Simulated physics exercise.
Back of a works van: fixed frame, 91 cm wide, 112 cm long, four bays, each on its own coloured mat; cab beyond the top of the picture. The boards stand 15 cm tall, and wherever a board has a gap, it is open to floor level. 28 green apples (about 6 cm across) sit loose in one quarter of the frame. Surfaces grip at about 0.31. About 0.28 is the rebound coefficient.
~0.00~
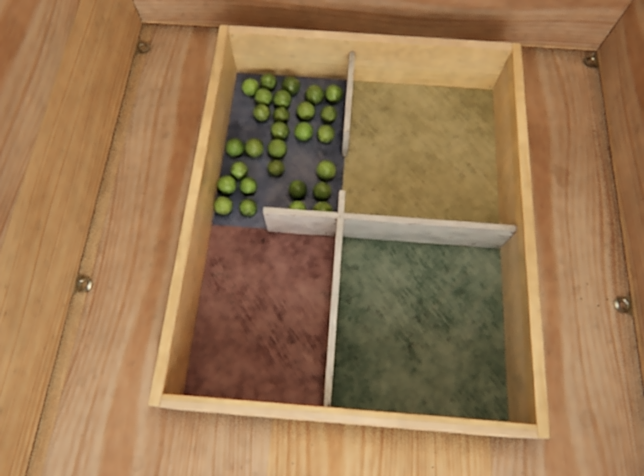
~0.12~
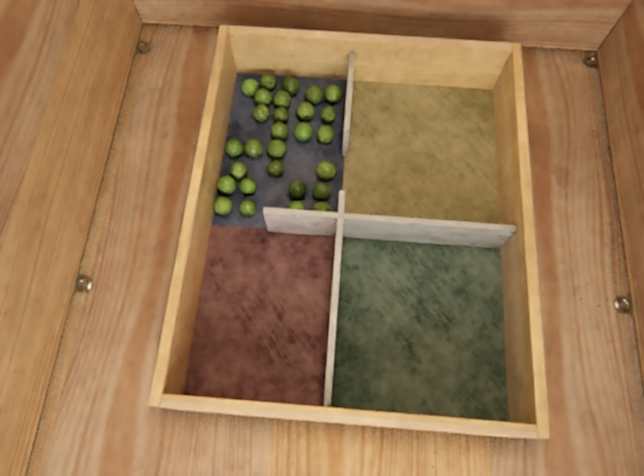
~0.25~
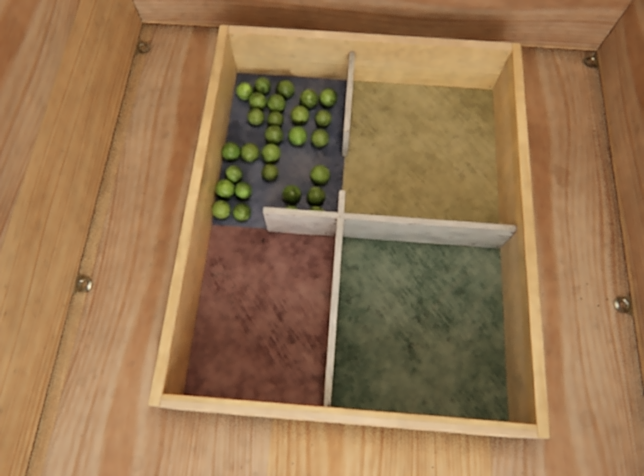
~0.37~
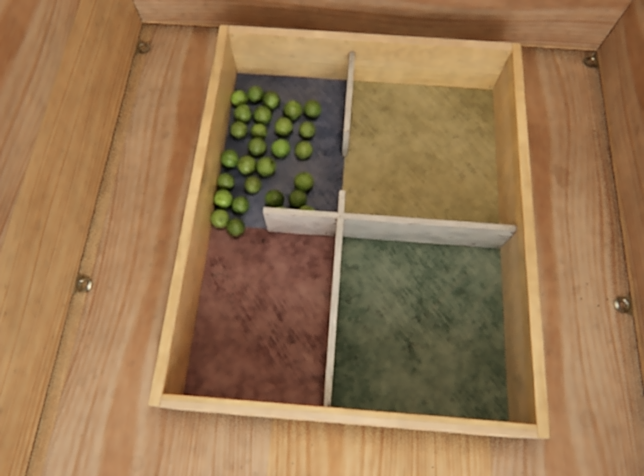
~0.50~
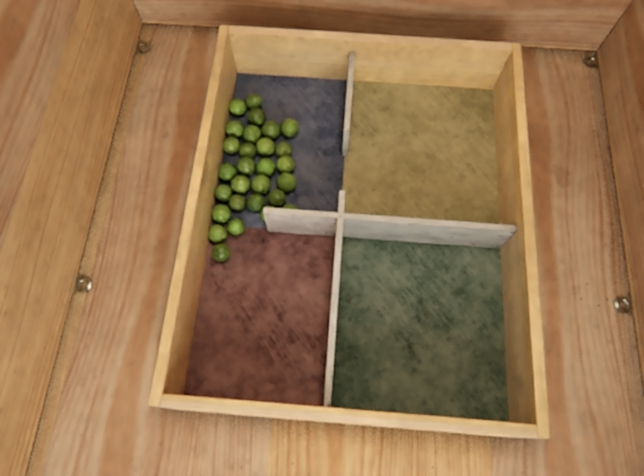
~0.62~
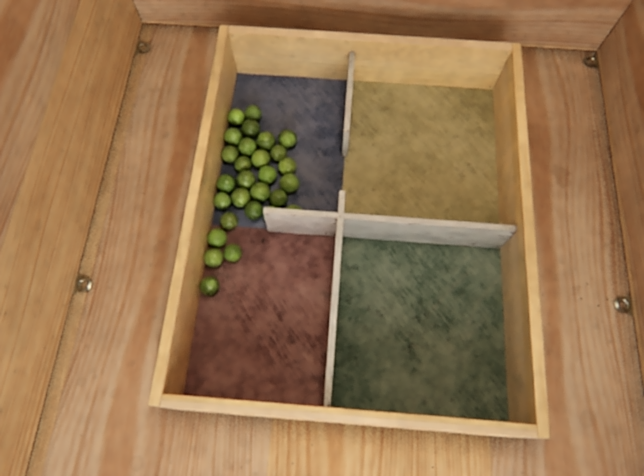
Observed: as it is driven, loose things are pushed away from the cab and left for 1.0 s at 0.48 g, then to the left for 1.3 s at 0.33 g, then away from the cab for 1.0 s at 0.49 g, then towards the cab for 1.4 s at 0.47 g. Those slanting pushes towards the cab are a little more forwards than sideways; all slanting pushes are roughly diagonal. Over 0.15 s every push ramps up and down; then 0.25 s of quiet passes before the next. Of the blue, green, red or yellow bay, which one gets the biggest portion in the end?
Blue.
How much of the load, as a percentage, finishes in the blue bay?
Close to 80 in a hundred of them.
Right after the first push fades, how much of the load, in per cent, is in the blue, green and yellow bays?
Blue 70, green 0, yellow 0 %.
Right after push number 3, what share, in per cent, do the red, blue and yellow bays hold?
In per cent: Red 80, blue 20 and yellow 0.
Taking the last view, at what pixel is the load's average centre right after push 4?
It works out to somewhere near (285, 125) in the final view.
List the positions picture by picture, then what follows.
In the first frame, middle of the blue mat (284, 147); middle of the green mat (420, 325); middle of the red mat (264, 313); middle of the yellow mat (422, 157); 28 in the blue bay; the apple farthest behind, in the direction of the first push, is at (334, 94).
In the second frame, 28 in the blue bay; the apple farthest behind, in the direction of the first push, is at (334, 94).
In the third frame, 28 in the blue bay; the apple farthest behind, in the direction of the first push, is at (328, 98).
In the fourth frame, 1 in the red bay and 27 in the blue bay; the apple farthest behind, in the direction of the first push, is at (312, 109).
In the fifth frame, 3 in the red bay and 25 in the blue bay; the apple farthest behind, in the direction of the first push, is at (290, 128).
In the sixth frame, 4 in the red bay and 24 in the blue bay; the apple farthest behind, in the direction of the first push, is at (288, 139).
After push 1 (1.24 s), 8 in the red bay and 20 in the blue bay.
After push 2 (2.79 s), 8 in the red bay and 20 in the blue bay.
After push 3 (4.04 s), 22 in the red bay and 6 in the blue bay.
After push 4 (5.69 s), 5 in the red bay and 23 in the blue bay.
Outcome (at 6.16 s), 5 in the red bay and 23 in the blue bay.
